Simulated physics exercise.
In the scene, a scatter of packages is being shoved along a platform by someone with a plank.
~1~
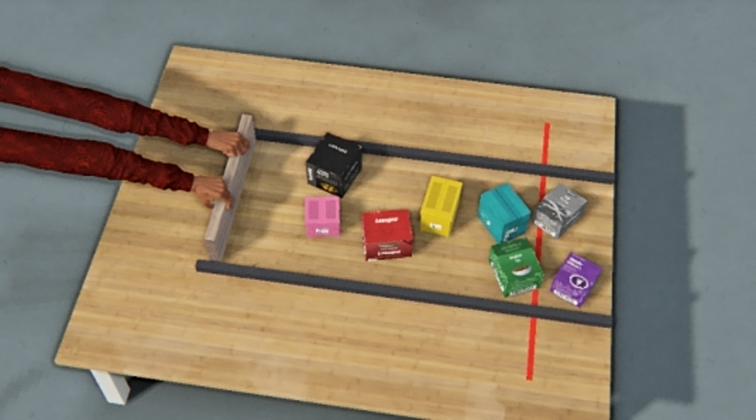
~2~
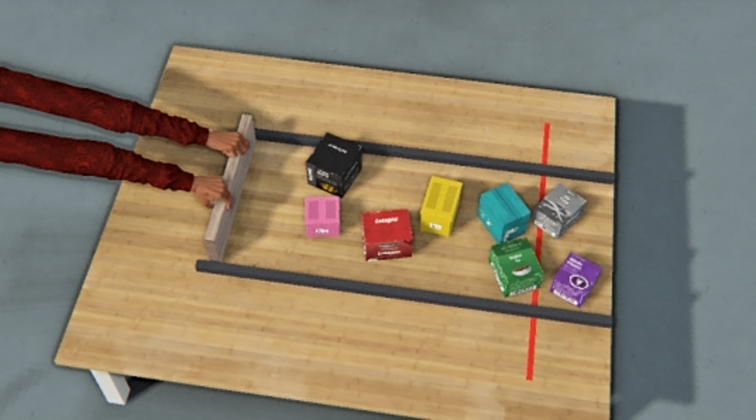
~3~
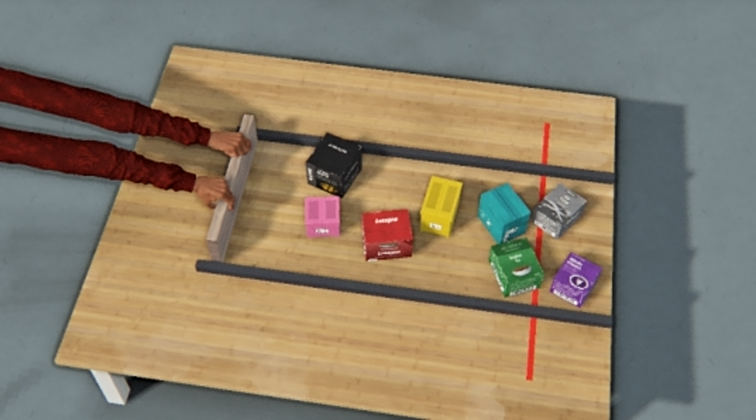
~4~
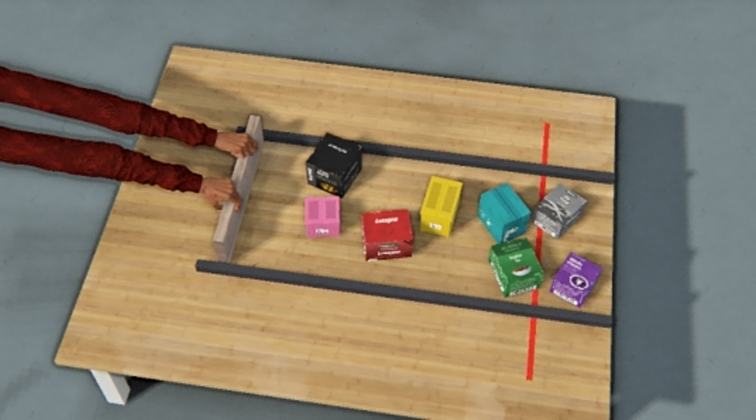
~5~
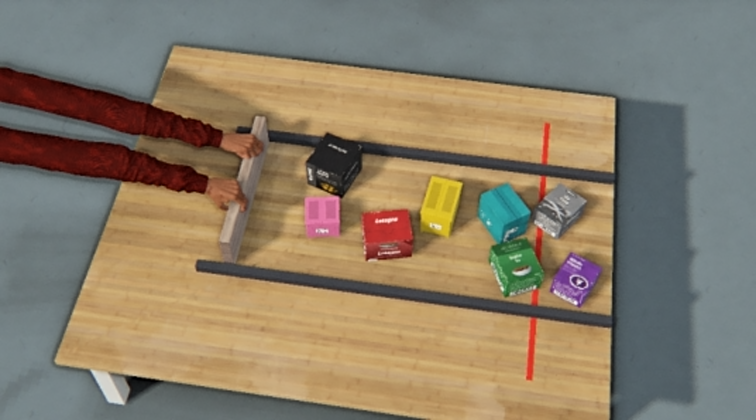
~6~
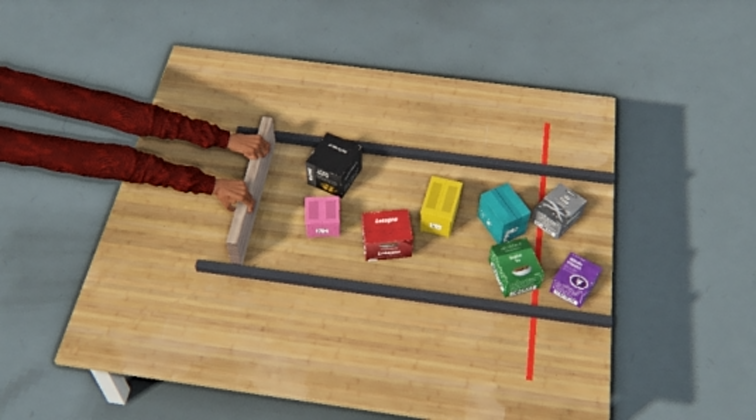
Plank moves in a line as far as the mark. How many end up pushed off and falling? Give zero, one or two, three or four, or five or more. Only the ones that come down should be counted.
Three or four fall.
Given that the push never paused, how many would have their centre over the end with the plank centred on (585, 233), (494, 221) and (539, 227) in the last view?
In order: 6, 1, 4.
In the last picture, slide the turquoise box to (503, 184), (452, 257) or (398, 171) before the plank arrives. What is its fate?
Taking the places in order, it keeps its place, then falls away, then keeps its place.
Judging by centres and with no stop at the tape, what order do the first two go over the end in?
Earliest first: Purple box, grey box.
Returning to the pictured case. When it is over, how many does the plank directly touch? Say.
In total, 2.
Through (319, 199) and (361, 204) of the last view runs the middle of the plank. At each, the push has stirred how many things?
First 2, then 3.
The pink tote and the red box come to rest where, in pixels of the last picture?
Pink tote at (556, 250), red box at (597, 273).
Early on, none off yet; purple box at rest near (576, 280); grey box at rest near (559, 211); green box at rest near (516, 267).
Finally, the number that fall off is three or four; lost, turquoise box, green box, grey box and purple box.
